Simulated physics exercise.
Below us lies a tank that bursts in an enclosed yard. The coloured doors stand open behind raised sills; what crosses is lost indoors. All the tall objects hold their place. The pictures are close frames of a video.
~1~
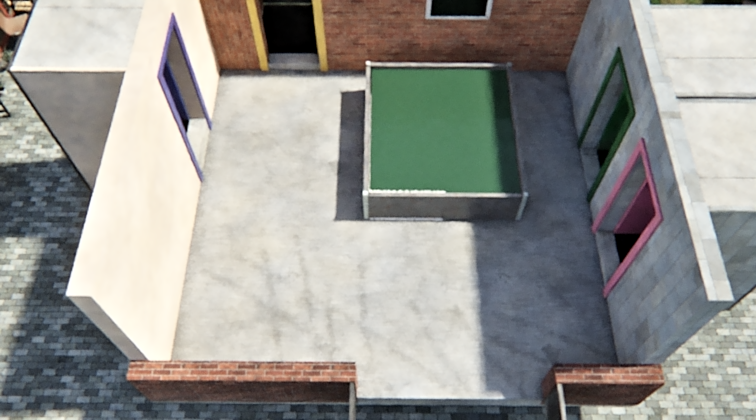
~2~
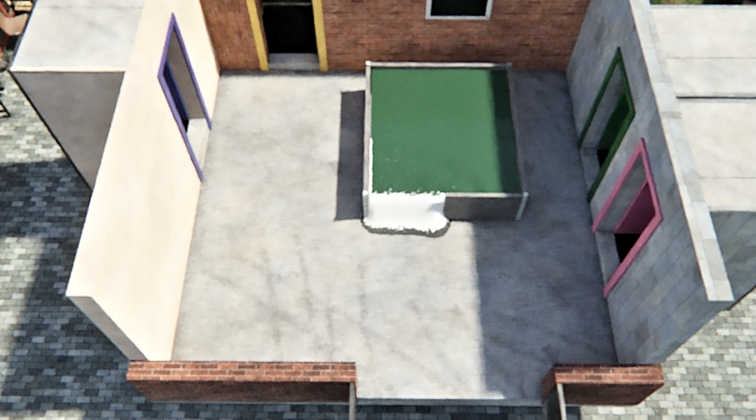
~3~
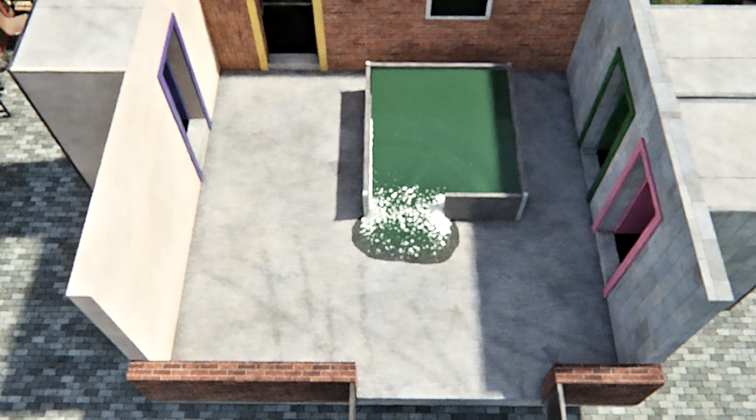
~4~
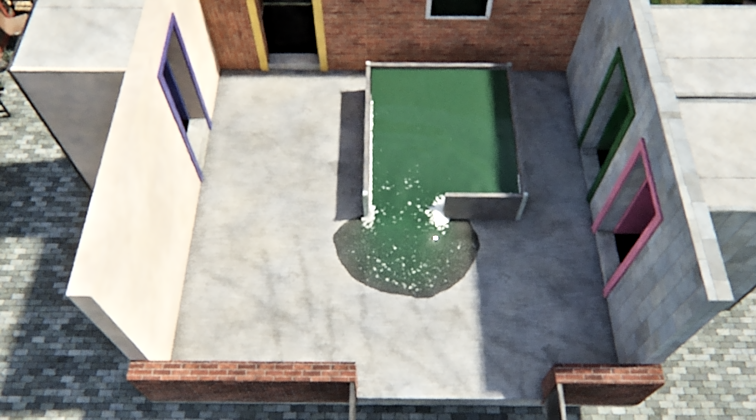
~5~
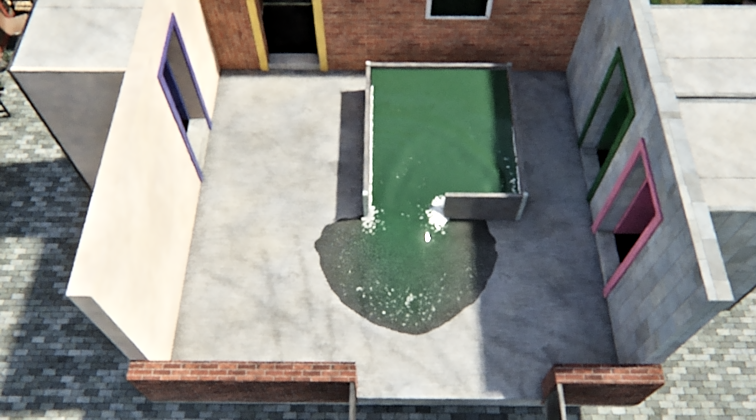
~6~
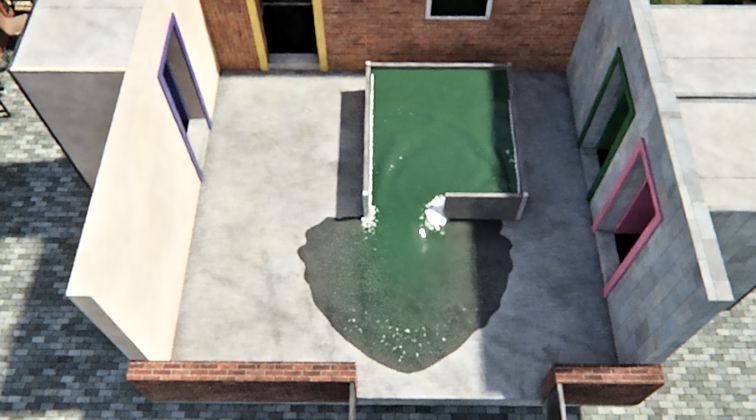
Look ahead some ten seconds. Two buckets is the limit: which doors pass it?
The pink door admits no more than that; the blue door admits no more than that; the green door admits no more than that; the yellow door admits no more than that.
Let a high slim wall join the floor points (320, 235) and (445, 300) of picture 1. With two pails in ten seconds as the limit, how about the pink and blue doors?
The pink door goes over; the blue door takes less.
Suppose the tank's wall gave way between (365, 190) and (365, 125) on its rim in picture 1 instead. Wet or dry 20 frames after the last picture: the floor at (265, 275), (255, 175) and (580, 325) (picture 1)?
In that order: Wet, flooded, no water.
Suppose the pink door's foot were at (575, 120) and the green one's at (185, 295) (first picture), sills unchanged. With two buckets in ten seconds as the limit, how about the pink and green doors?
My reading: Pink keeps below it; green lets more in.
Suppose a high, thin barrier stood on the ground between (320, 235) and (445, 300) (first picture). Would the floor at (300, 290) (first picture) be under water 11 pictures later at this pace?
Verdict: Clear.
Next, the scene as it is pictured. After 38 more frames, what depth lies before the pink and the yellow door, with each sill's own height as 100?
Near 20 and 70 in a hundred.
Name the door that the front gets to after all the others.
Last comes the green door.
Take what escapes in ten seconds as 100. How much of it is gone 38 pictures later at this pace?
Close to 75 %.
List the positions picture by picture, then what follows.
The first frame shows still water in the open tank at (441, 129).
In the second frame, water pours out at (405, 210) and has run to (445, 224).
In the third frame, the front is at (438, 257), out from the gap at (405, 210).
In the fourth frame, the front is at (431, 291), out from the gap at (405, 210).
In the fifth frame, the front is at (419, 327), out from the gap at (405, 210).
In the sixth frame, water pours out at (405, 210) and has run to a hidden place.
A moment on, water covers 30 % of the floor; the pink door not reached, the blue door not reached, the green door not reached, the yellow door not reached.
Next, water covers 35 % of the floor; the pink door not reached, the blue door not reached, the green door not reached, the yellow door not reached.
Then, water covers 45 % of the floor; the pink door not reached, the blue door not reached, the green door not reached, the yellow door not reached.
Later, water covers 80 % of the floor; the pink door wet at the sill, nothing in, the blue door wet at the sill, nothing in, the green door not reached, the yellow door wet at the sill, nothing in.
In the end, water covers 90 % of the floor; the pink door wet at the sill, nothing in, the blue door wet at the sill, nothing in, the green door wet at the sill, nothing in, the yellow door wet at the sill, nothing in.
